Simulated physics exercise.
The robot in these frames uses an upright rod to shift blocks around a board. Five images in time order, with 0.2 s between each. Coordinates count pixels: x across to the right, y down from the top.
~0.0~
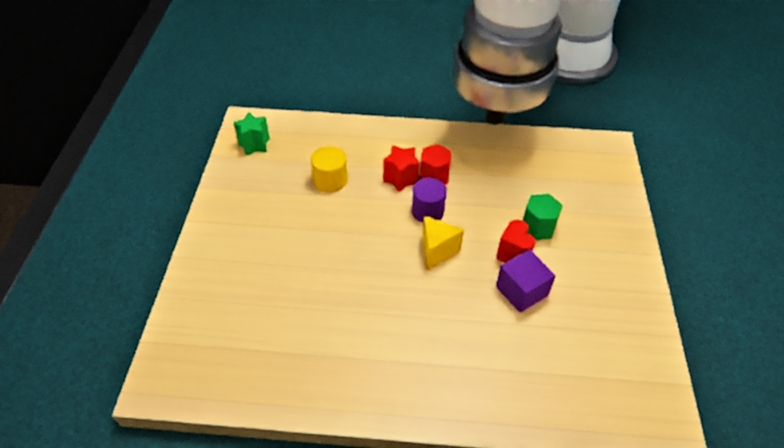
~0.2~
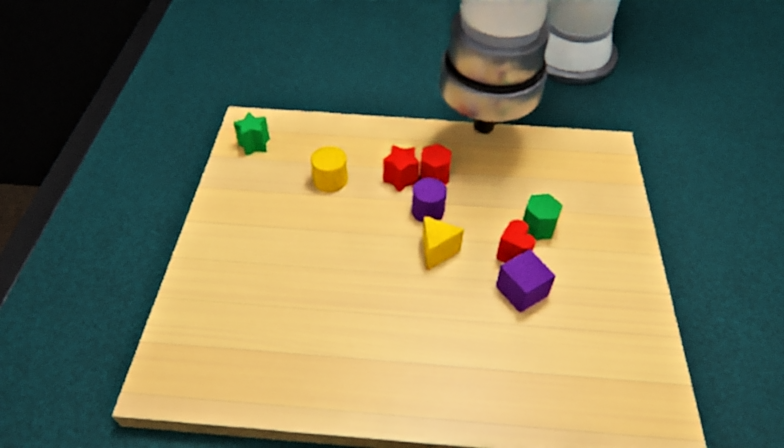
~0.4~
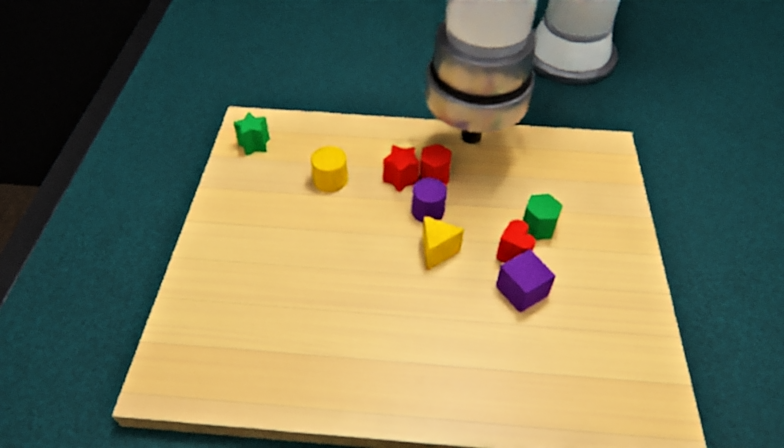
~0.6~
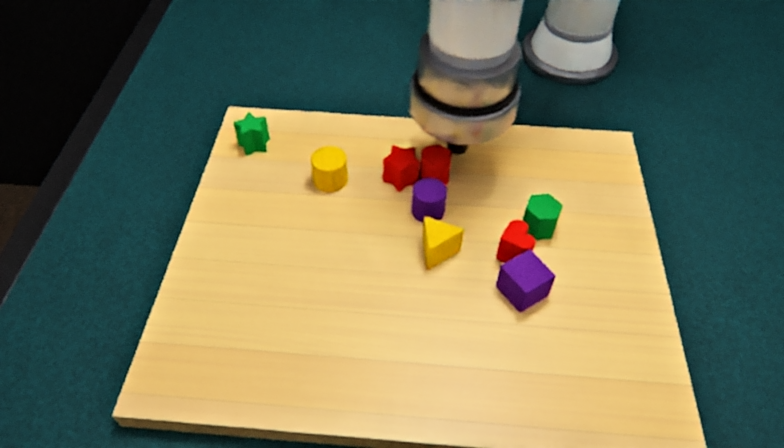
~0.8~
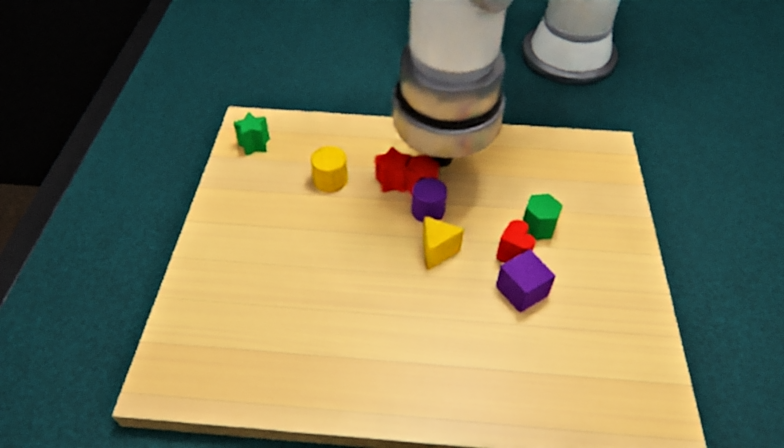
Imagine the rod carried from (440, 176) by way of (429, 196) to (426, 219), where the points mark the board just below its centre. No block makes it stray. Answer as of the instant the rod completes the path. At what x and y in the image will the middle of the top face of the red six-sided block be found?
At pixel (402, 183).
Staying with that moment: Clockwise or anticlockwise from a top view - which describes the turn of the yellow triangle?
From the top: Counterclockwise.
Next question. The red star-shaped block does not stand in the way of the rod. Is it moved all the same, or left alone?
Answer: Moved.
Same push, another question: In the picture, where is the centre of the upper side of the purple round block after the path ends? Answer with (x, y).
I think it will end close to (419, 218).
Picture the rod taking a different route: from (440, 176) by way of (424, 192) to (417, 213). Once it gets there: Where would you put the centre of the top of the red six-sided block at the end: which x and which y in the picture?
Around pixel (391, 189).
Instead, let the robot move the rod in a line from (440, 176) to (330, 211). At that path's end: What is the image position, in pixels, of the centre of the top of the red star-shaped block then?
I'd guess (347, 166).
What follows on the original path. Halfway along, rod at (430, 180); red star-shaped block at (385, 162), turned 35° clockwise; red six-sided block at (405, 180), turned 35° clockwise; purple round block at (426, 199).
At the end, rod at (428, 203); red star-shaped block at (385, 162), turned 40° clockwise; red six-sided block at (402, 183), turned 50° clockwise; purple round block at (419, 218); yellow triangle at (437, 239), turned 45° anticlockwise.
